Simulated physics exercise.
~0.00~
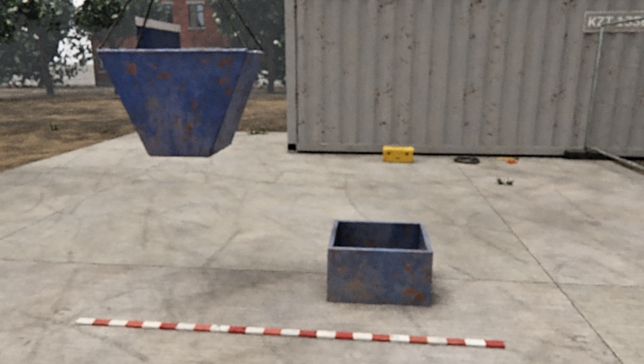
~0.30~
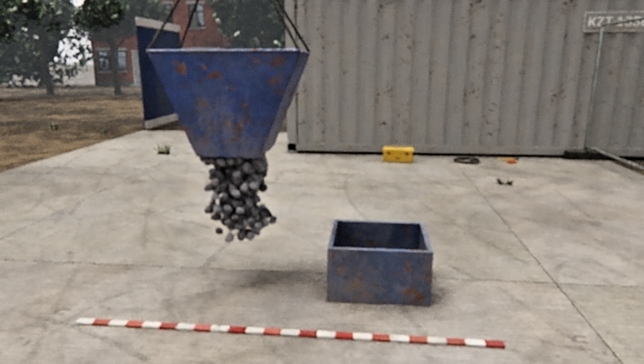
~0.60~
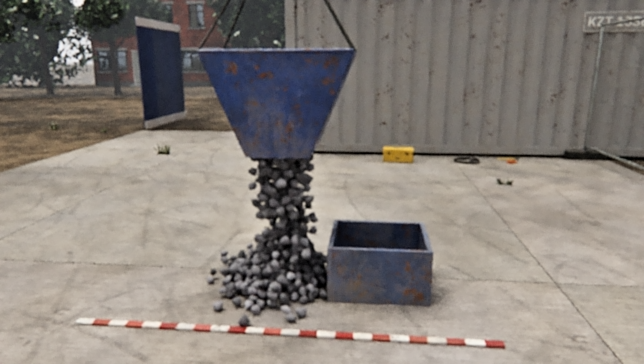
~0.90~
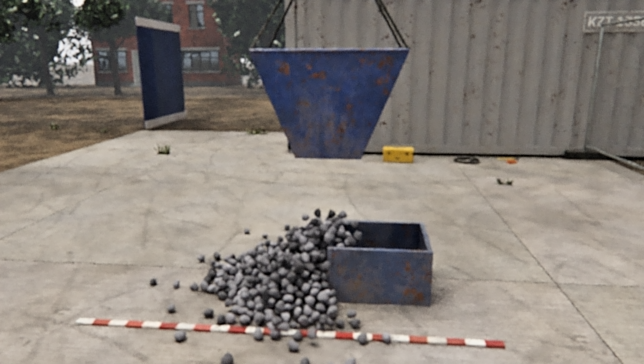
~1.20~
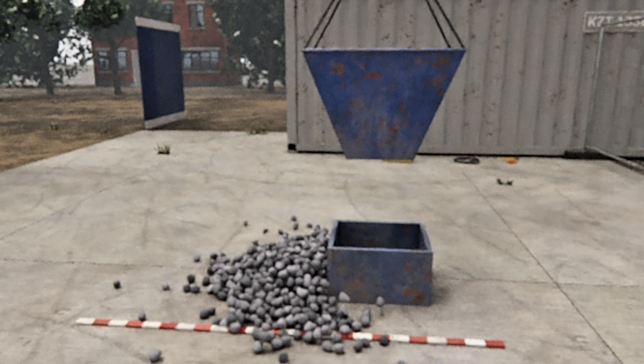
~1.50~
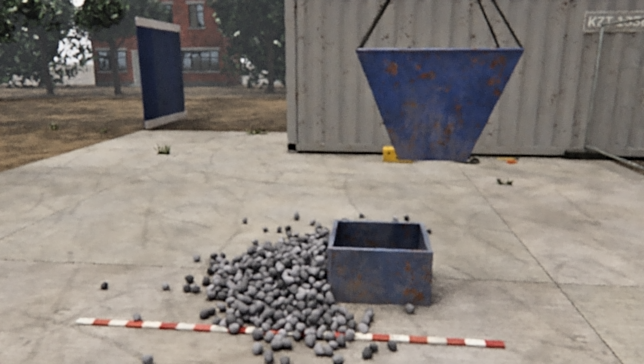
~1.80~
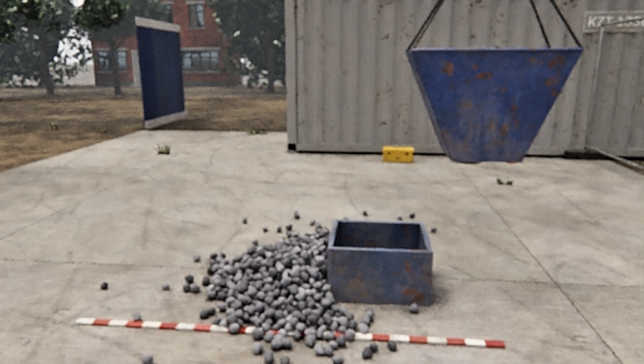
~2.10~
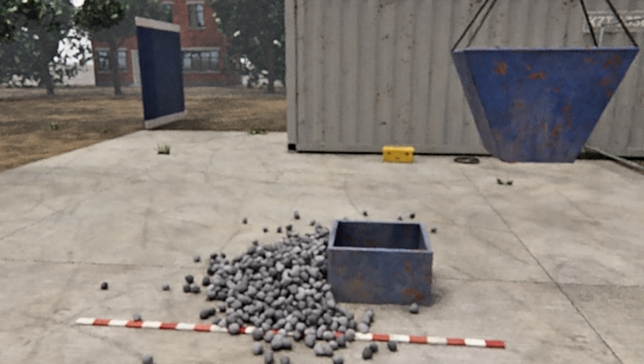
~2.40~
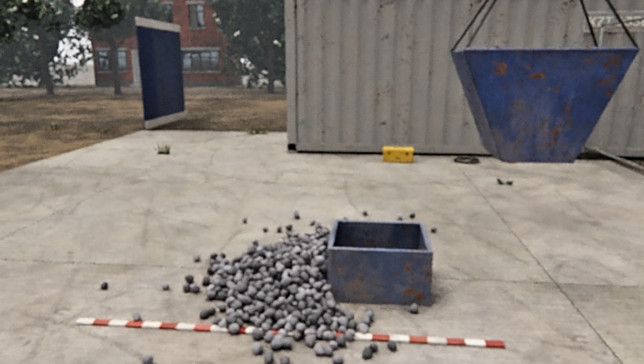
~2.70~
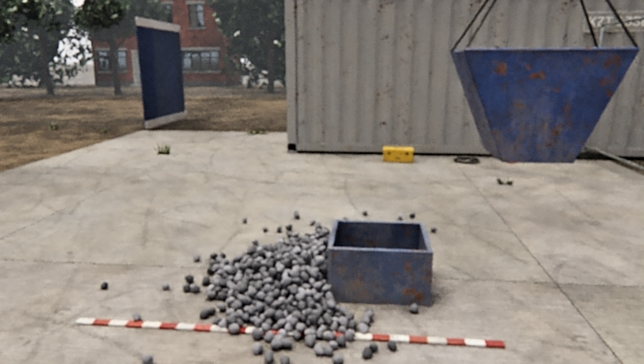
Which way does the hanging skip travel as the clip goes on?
It travels to the right, passing above and beyond the blue bin before coming to a stop.
Blue rusty skip moving right and dropping grey cobbles, most piling on concrete left of a blue bin, few landing inside.
